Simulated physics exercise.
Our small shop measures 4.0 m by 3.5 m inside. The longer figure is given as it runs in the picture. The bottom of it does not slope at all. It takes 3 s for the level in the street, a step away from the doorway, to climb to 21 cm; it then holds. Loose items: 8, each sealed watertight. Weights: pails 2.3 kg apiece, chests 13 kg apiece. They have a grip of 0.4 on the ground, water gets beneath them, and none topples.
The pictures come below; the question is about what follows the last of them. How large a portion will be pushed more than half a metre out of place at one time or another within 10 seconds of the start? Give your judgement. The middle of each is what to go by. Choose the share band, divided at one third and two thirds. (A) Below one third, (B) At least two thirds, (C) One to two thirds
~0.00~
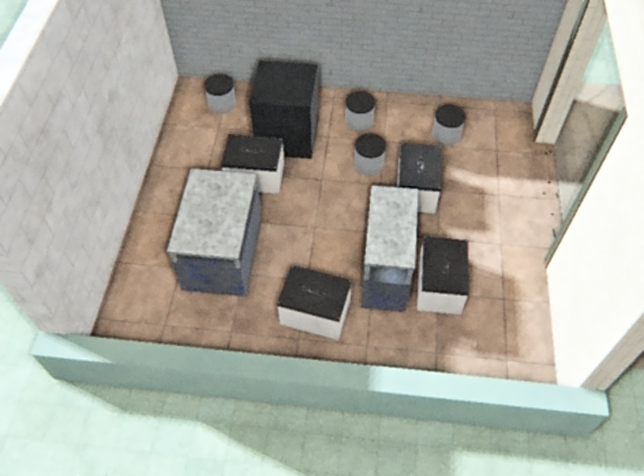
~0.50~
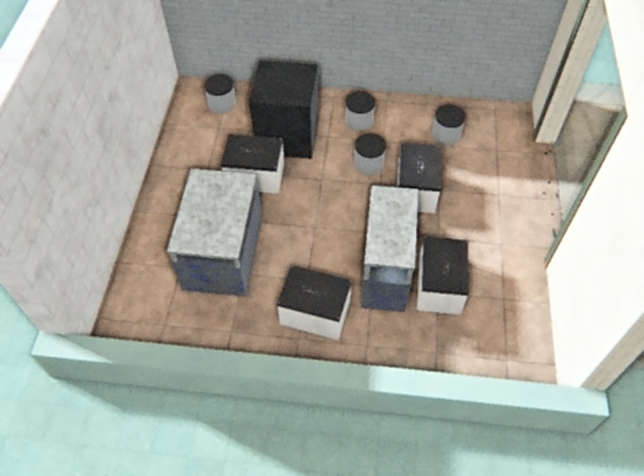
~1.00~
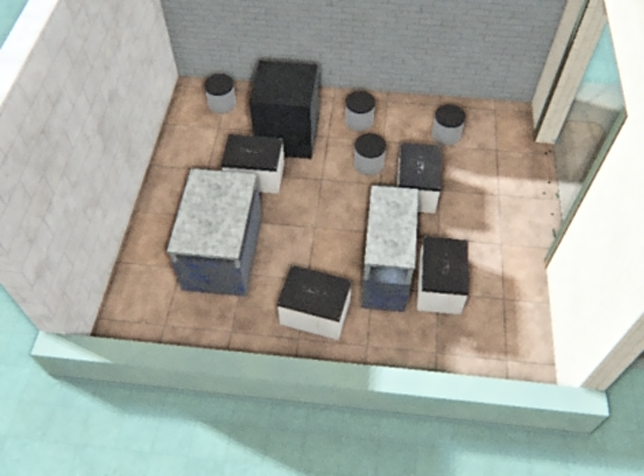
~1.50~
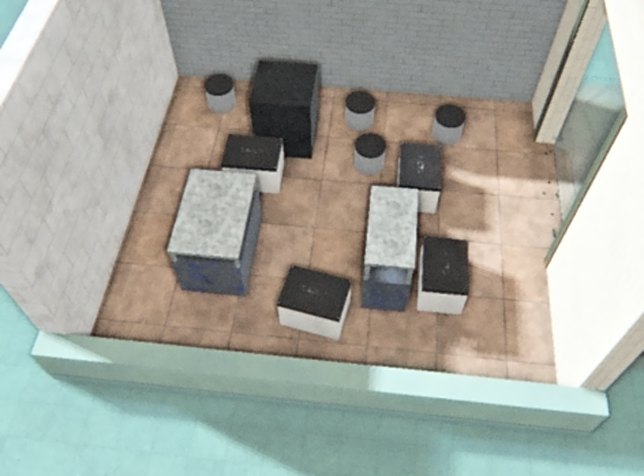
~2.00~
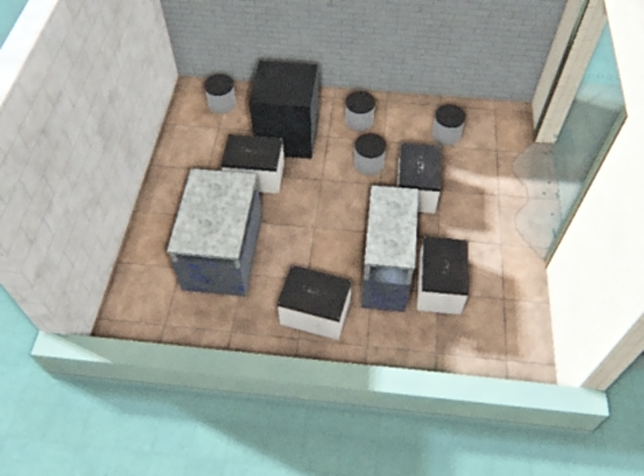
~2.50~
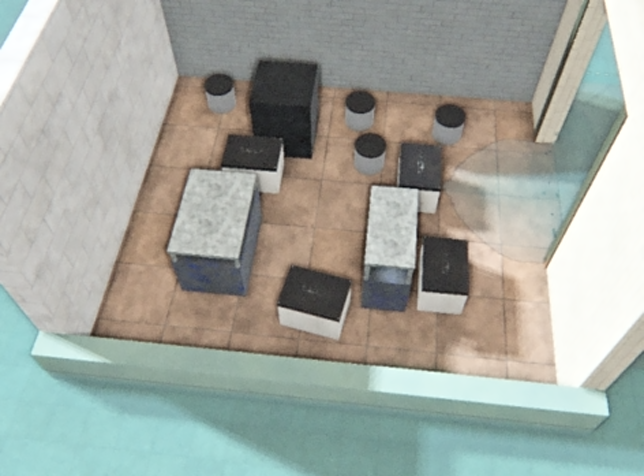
Answer: B.
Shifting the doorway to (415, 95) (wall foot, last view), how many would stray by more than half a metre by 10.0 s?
The answer then is 6.
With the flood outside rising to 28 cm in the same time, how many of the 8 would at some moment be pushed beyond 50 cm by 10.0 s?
The count would be 8.
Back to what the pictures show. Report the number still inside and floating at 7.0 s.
Count: 6.
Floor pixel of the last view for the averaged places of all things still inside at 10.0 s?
They average out to somewhere around (241, 212).
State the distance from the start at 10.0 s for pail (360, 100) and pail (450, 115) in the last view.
250 cm, 200 cm.
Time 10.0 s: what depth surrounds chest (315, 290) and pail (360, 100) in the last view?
9 and 16 cm.
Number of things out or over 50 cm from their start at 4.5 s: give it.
At that time I count 3.
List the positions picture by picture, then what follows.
In the first picture, a pail at (219, 84) rests on the ground; a chest at (421, 165), on the bottom; 0.0 m2 under water; 0 of 8 have shifted.
In the second picture, a pail at (219, 84) rests on the ground; a chest at (421, 165) rests on the ground; water covers 0.0 m2; 0 of 8 have shifted.
In the third picture, a pail at (219, 84), on the bottom; a chest at (421, 165) rests on the ground; 0.0 m2 under water; 0 of 8 have shifted.
In the fourth picture, a pail at (219, 84) rests on the ground; a chest at (421, 165), on the bottom; water covers 0.0 m2; 0 of 8 have shifted.
In the fifth picture, a pail at (219, 84) rests on the ground; a chest at (421, 165) rests on the ground; water covers 0.2 m2; 0 of 8 have shifted.
In the sixth picture, a pail at (219, 84) rests on the ground; a chest at (421, 165), on the bottom; 1.1 m2 under water; 0 of 8 have shifted.
After 3.5 s 0 of 8 are over 50 cm from their spots; 0 afloat.
After 4.5 s 3 of 8 are over 50 cm from their spots; 3 afloat.
After 7.0 s 7 of 8 are over 50 cm from their spots; 6 afloat.
After 10.0 s 6 of 8 are over 50 cm from their spots, and 7 have been at some point; 8 afloat.
